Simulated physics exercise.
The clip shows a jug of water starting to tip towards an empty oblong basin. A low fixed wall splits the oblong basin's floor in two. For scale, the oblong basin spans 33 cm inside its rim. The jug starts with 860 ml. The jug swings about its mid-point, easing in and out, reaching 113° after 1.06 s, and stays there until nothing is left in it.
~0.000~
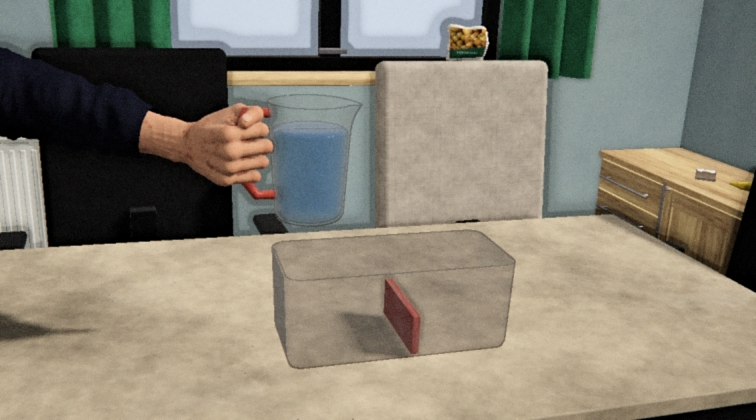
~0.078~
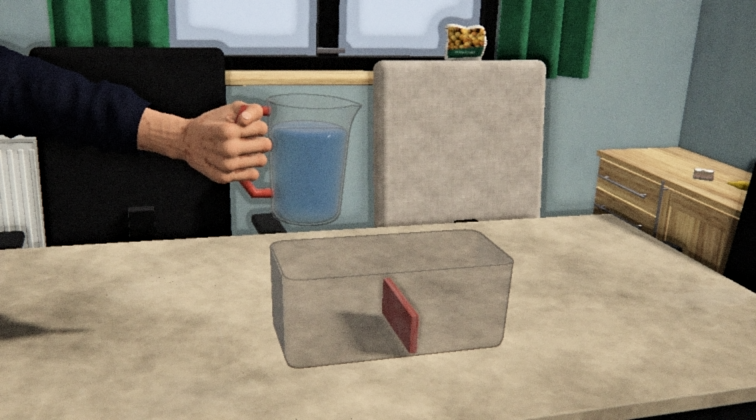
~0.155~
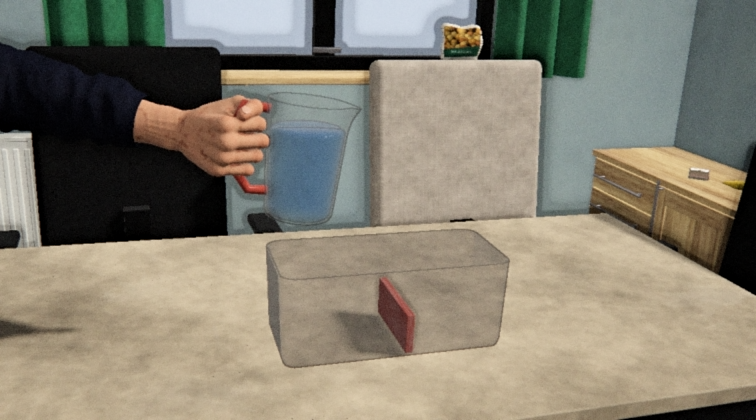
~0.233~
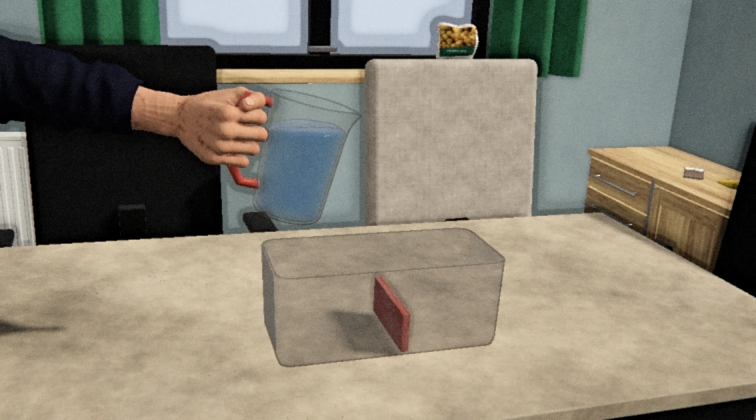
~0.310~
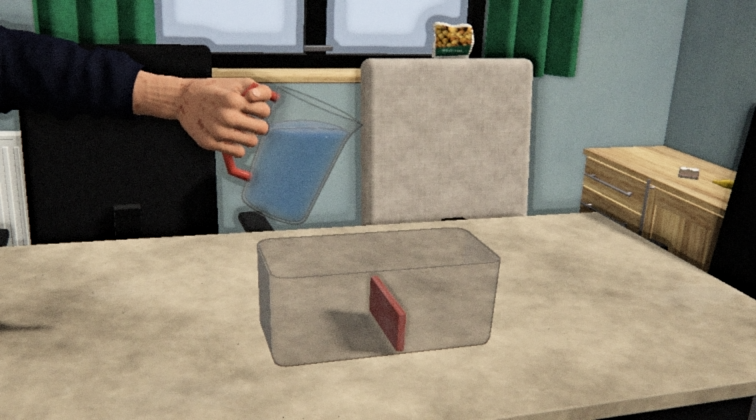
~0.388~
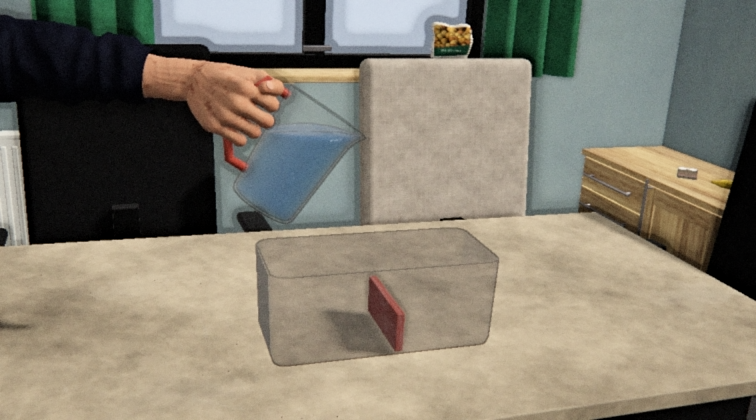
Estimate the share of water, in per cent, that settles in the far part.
The far part has some 64 per cent.
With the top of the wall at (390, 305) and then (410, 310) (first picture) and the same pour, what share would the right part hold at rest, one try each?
First 85, then 55 per cent.
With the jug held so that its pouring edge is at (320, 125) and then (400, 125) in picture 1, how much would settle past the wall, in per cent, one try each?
In turn about 5 and 95 per cent.
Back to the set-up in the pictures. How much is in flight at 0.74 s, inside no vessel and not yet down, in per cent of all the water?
About 18 per cent.
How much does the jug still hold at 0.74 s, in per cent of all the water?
Near 70 in a hundred.
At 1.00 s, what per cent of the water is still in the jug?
Near 16 in a hundred.
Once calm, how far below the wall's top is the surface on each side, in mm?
Left about 46 mm, right about 30 mm.
Then, 0.74 s in, the tilt is 89° and 70 per cent is still to pour, 0 is left of the wall and 11 right of it.
Then, 1.00 s in, the tilt is 112° and 16 per cent is still to pour, 16 is left of the wall and 55 right of it.
Then, 1.27 s in, the tilt is 113° and 0 per cent is still to pour, 34 is left of the wall and 64 right of it.
Then, 1.56 s in, the tilt is 113° and 0 per cent is still to pour, 35 is left of the wall and 64 right of it.
Finally, 35 per cent lies left of the wall, 64 right of it and 1 outside.
